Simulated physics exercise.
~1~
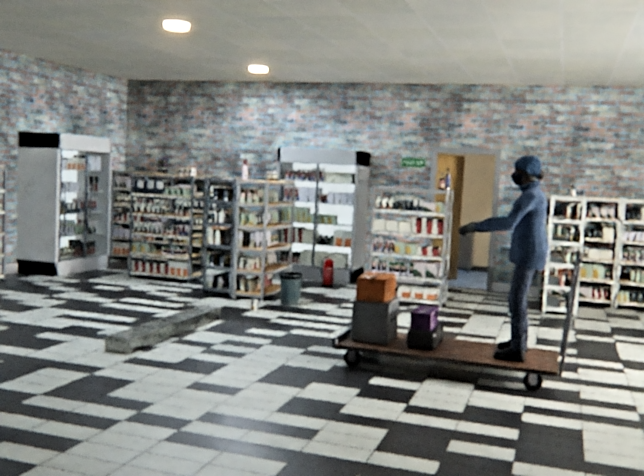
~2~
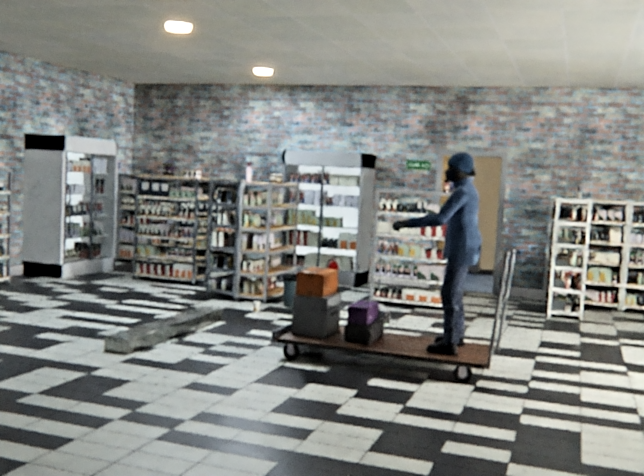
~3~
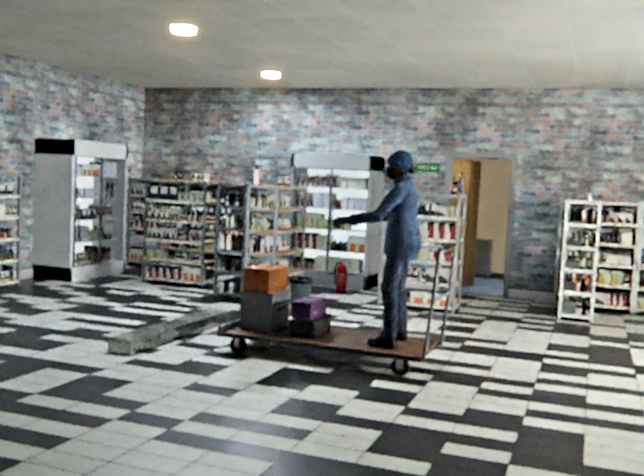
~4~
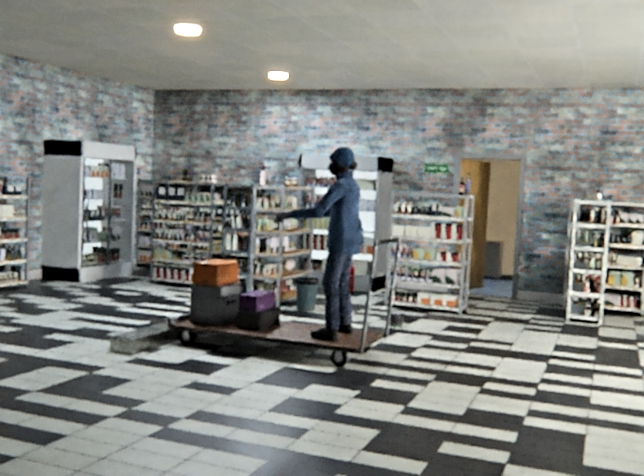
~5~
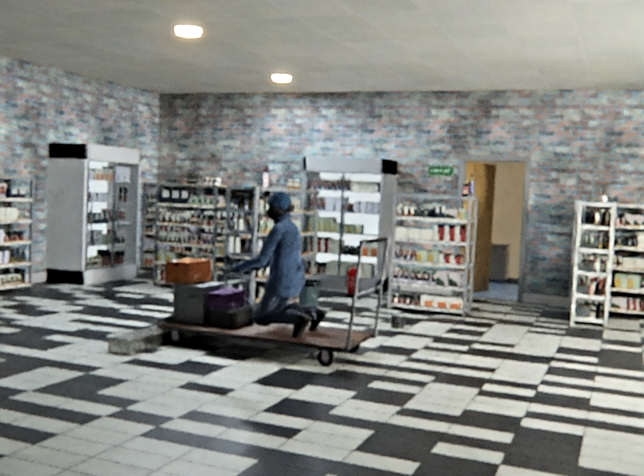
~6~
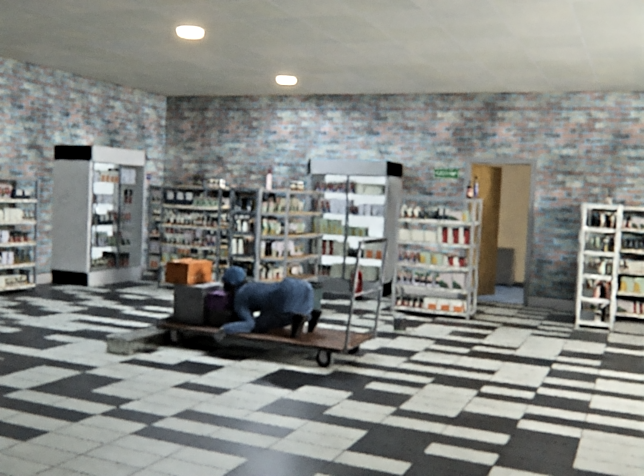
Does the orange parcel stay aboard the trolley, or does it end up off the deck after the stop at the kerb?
The orange parcel stays aboard. It is still sitting on top of the grey toolbox at the end.
A platform trolley rolls left across the black and white floor of a shop, carrying a figure in blue who stands with one arm held out towards the front. Ahead of the figure ride an orange parcel on top of a grey toolbox and a purple carton on a dark case. The trolley reaches a low grey kerb and stops. The figure drops to its knees, then pitches forward and ends up low on the deck against the luggage. The orange parcel still sits on the toolbox, and all the luggage remains aboard.
